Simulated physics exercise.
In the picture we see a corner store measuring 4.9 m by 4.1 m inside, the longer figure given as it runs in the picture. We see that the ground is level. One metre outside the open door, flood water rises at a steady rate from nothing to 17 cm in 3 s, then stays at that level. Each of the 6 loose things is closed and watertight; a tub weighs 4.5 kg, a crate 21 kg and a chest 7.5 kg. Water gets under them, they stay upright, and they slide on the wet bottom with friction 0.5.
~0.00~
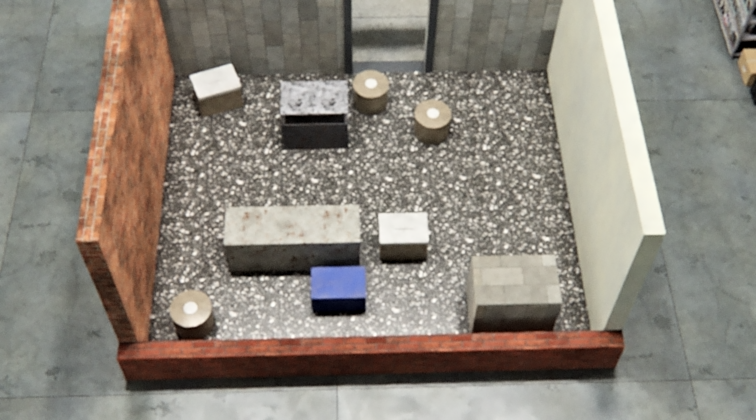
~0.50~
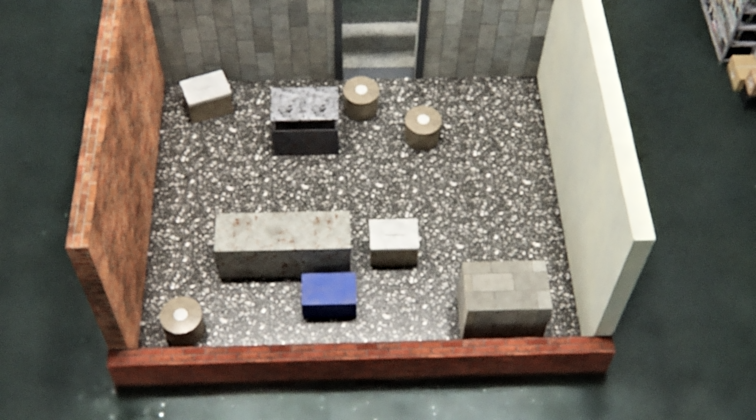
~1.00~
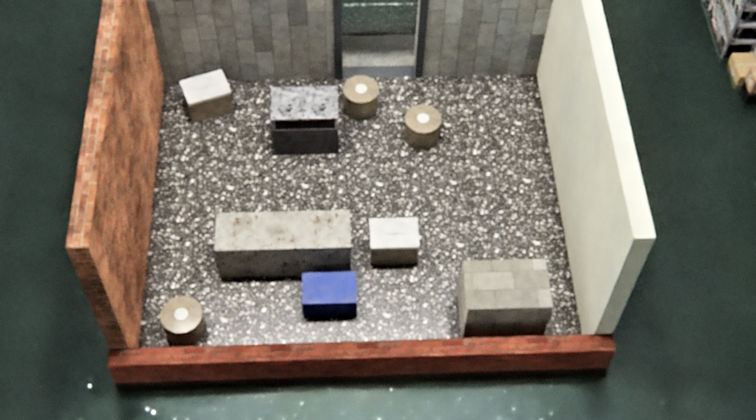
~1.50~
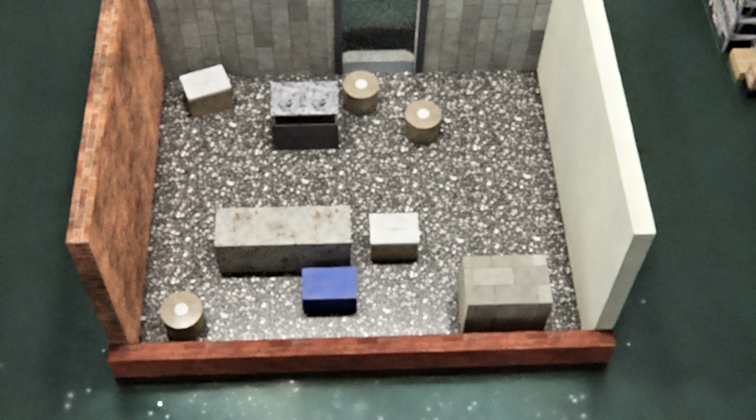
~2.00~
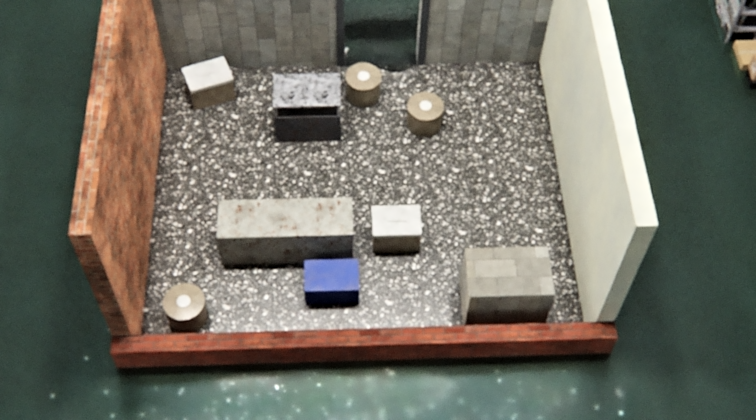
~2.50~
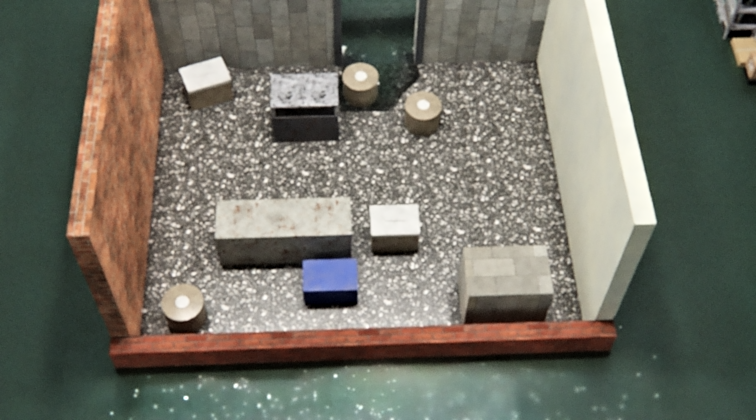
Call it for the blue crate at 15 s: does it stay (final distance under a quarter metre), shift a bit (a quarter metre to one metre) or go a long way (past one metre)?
Stays.
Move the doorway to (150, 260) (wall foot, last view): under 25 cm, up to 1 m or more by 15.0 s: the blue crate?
Result for the blue crate - essentially stationary.
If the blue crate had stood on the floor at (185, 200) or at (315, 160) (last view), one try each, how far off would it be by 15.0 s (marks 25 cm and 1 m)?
I'd expect it to remain in place the first time and to remain in place the second time.
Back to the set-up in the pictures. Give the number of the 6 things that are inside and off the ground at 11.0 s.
I'd say 3 of them.
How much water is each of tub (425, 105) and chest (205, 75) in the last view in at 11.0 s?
Depths: Near 7 cm, then near 3 cm.
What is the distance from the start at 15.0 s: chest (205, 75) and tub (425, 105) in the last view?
First 30 cm, then 150 cm.
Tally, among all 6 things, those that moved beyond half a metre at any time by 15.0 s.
That comes to 4.
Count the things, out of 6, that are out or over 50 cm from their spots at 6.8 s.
The number comes to 3.
After 3.5 s the blue crate is near (330, 275), 0.0 m from its start, aground; 0 afloat.
After 6.8 s the blue crate is near (330, 275), 0.0 m from its start, aground; 3 afloat.
After 11.0 s the blue crate is near (330, 275), 0.0 m from its start, aground; 3 afloat.
After 15.0 s the blue crate is near (330, 275), 0.0 m from its start, aground; 5 afloat.
